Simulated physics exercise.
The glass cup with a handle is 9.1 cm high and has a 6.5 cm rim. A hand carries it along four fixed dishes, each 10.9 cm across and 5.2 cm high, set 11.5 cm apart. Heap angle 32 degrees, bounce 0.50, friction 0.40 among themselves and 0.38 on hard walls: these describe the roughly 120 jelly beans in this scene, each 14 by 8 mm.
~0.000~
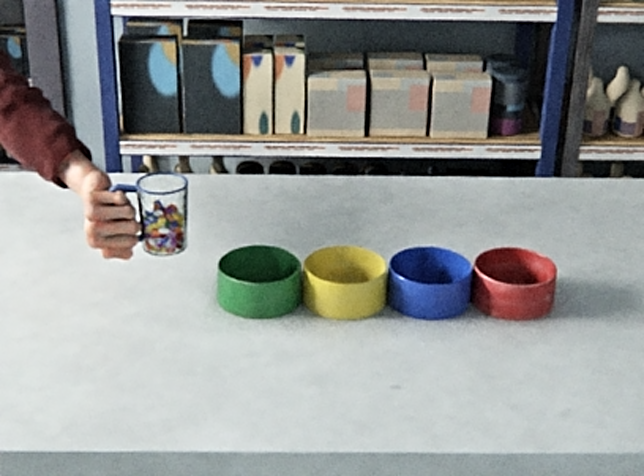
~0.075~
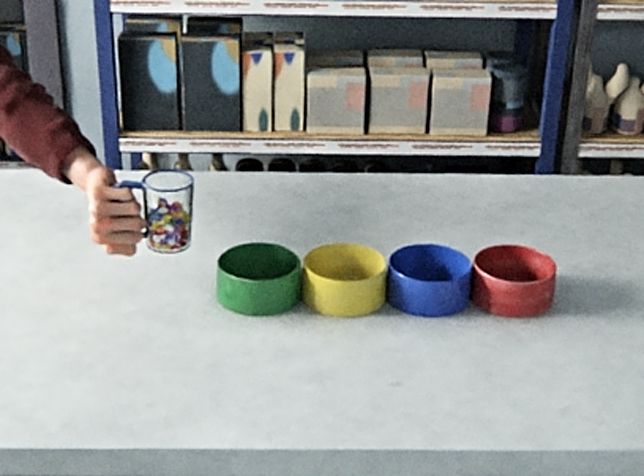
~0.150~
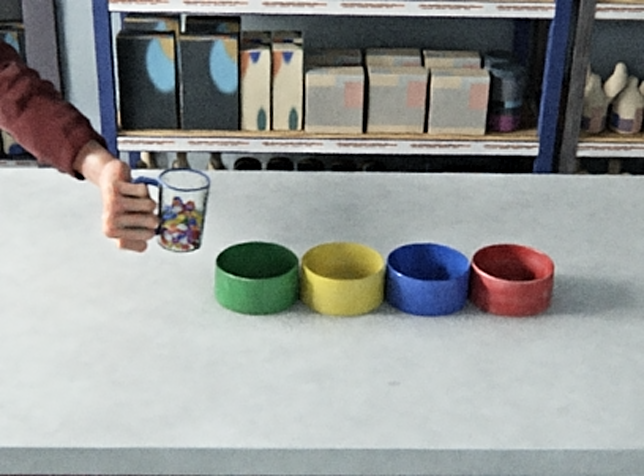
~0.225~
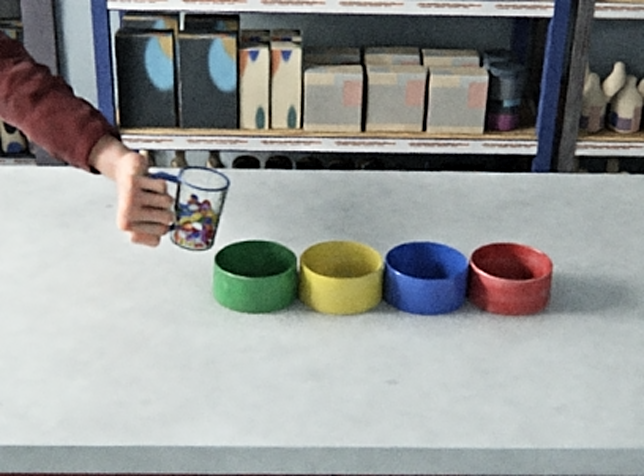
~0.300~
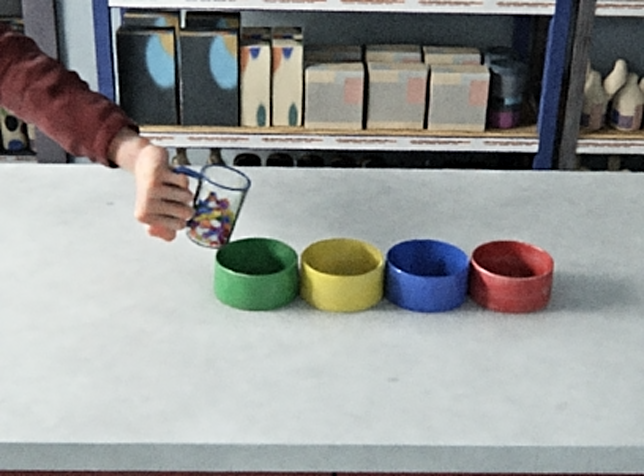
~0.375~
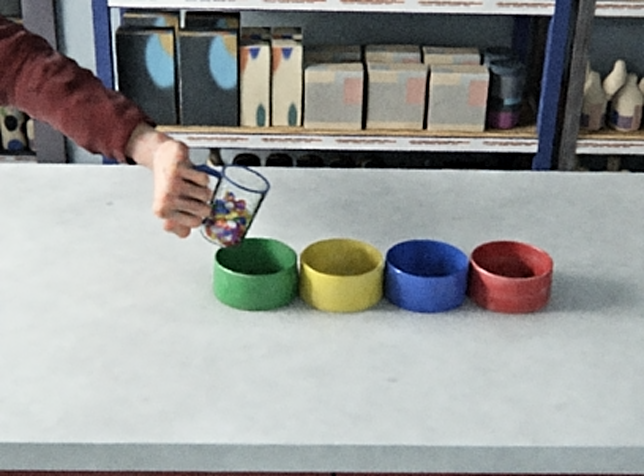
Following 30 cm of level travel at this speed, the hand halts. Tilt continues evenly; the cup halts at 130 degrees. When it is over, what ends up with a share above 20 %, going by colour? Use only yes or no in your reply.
Red dish: No; blue dish: Yes; green dish: No; yellow dish: No; counter: No.
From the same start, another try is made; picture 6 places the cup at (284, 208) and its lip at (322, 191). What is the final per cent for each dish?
The red dish keeps 0, the blue dish 100, the green dish 0 and the yellow dish 0.
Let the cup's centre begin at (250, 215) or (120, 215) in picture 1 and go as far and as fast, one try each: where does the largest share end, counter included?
The winner: Red; yellow.
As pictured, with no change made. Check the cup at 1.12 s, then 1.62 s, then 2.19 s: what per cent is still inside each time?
Roughly 100, then 100, then 0.
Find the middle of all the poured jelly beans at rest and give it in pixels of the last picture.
Centre at rest, approx.: (428, 283) px.
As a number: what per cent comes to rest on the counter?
Some 0 in a hundred.
After 1.12 s, tilt 72 degrees; cup holds 100 %.
Then, at 1.62 s, tilt 106 degrees; cup holds 100 %.
After 2.19 s, tilt 130 degrees; cup holds 0 %, blue 100 %.
At rest (2.5 s), red 0 %, blue 100 %, green 0 %, yellow 0 %, counter 0 %.
